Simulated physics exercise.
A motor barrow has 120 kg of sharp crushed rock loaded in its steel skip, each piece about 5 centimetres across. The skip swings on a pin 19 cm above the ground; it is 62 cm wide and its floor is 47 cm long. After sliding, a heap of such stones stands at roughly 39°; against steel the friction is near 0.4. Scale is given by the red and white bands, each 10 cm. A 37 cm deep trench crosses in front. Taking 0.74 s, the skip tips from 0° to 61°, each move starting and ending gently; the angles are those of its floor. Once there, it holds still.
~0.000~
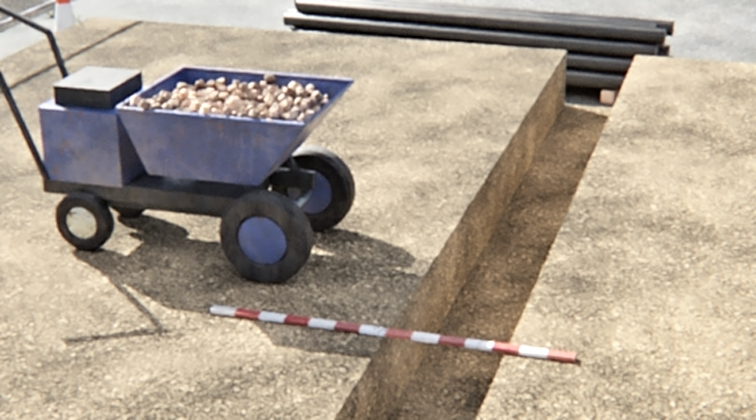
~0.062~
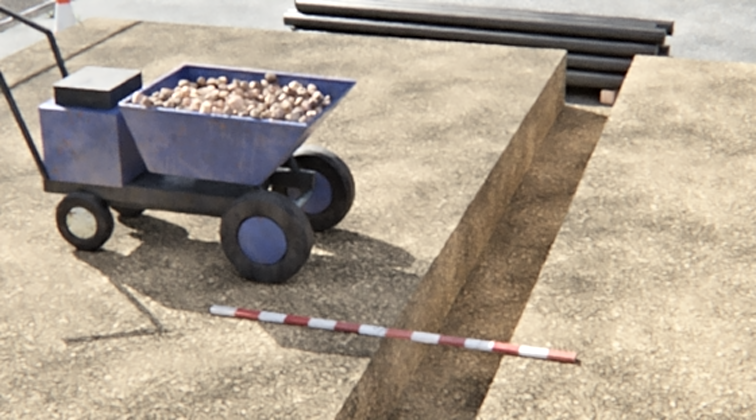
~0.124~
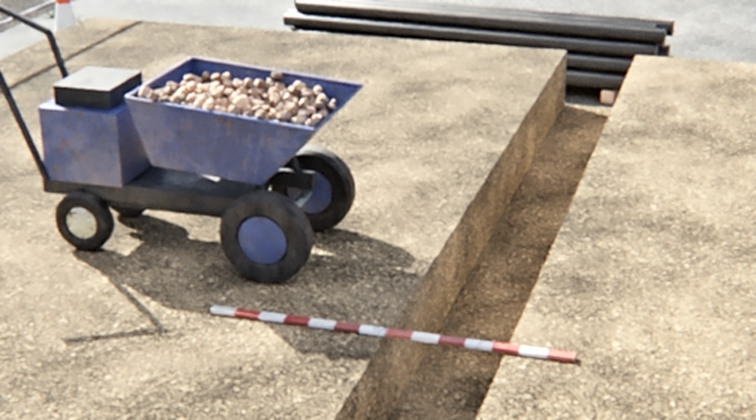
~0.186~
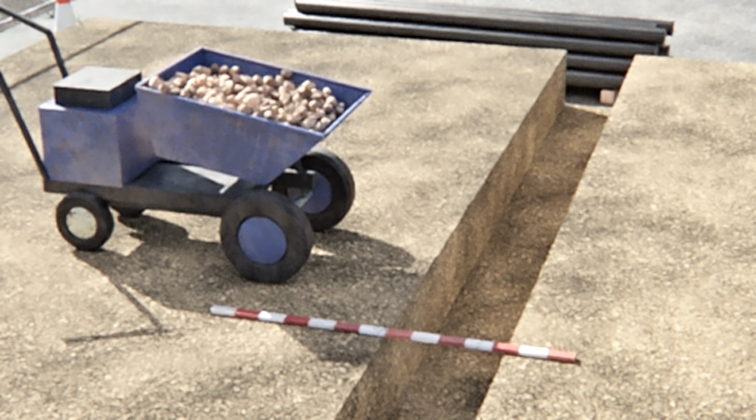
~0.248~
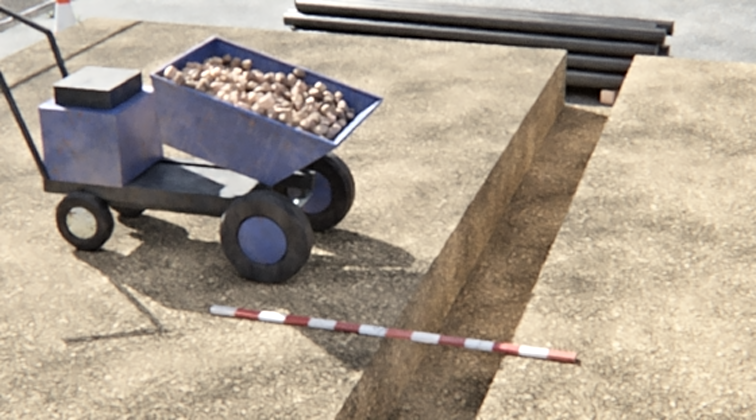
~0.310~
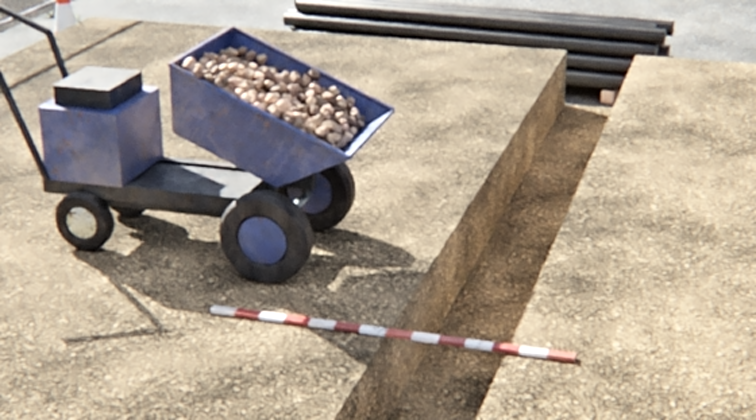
Blue motor barrow standing beside a narrow trench, its skip of brown stones steadily tilting up and forward to the right.
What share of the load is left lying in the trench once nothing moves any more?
About 52 per cent.
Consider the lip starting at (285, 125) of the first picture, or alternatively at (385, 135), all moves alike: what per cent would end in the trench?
From the first place around 45 per cent, from the other around 30.
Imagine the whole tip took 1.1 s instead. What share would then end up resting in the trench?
I'd put it at roughly 40 per cent.
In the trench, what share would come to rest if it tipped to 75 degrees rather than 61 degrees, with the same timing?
It would be near 100 per cent.
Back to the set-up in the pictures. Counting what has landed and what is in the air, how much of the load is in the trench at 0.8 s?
I'd put it near 5 per cent.
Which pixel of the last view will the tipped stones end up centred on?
About (483, 347).
After 0.6 s the floor is at 51°; 100 % in the skip; the foremost stones are at (385, 178).
After 0.8 s the floor is at 61°; 91 % in the skip, 2 % short of the trench, 6 % in the trench; the foremost stones are at (458, 306).
After 1.2 s the floor is at 61°; 61 % in the skip, 1 % short of the trench, 38 % in the trench; the foremost stones are at (520, 369).
After 3.1 s the floor is at 61°; 48 % in the skip, 52 % in the trench; the foremost stones are at (525, 358).
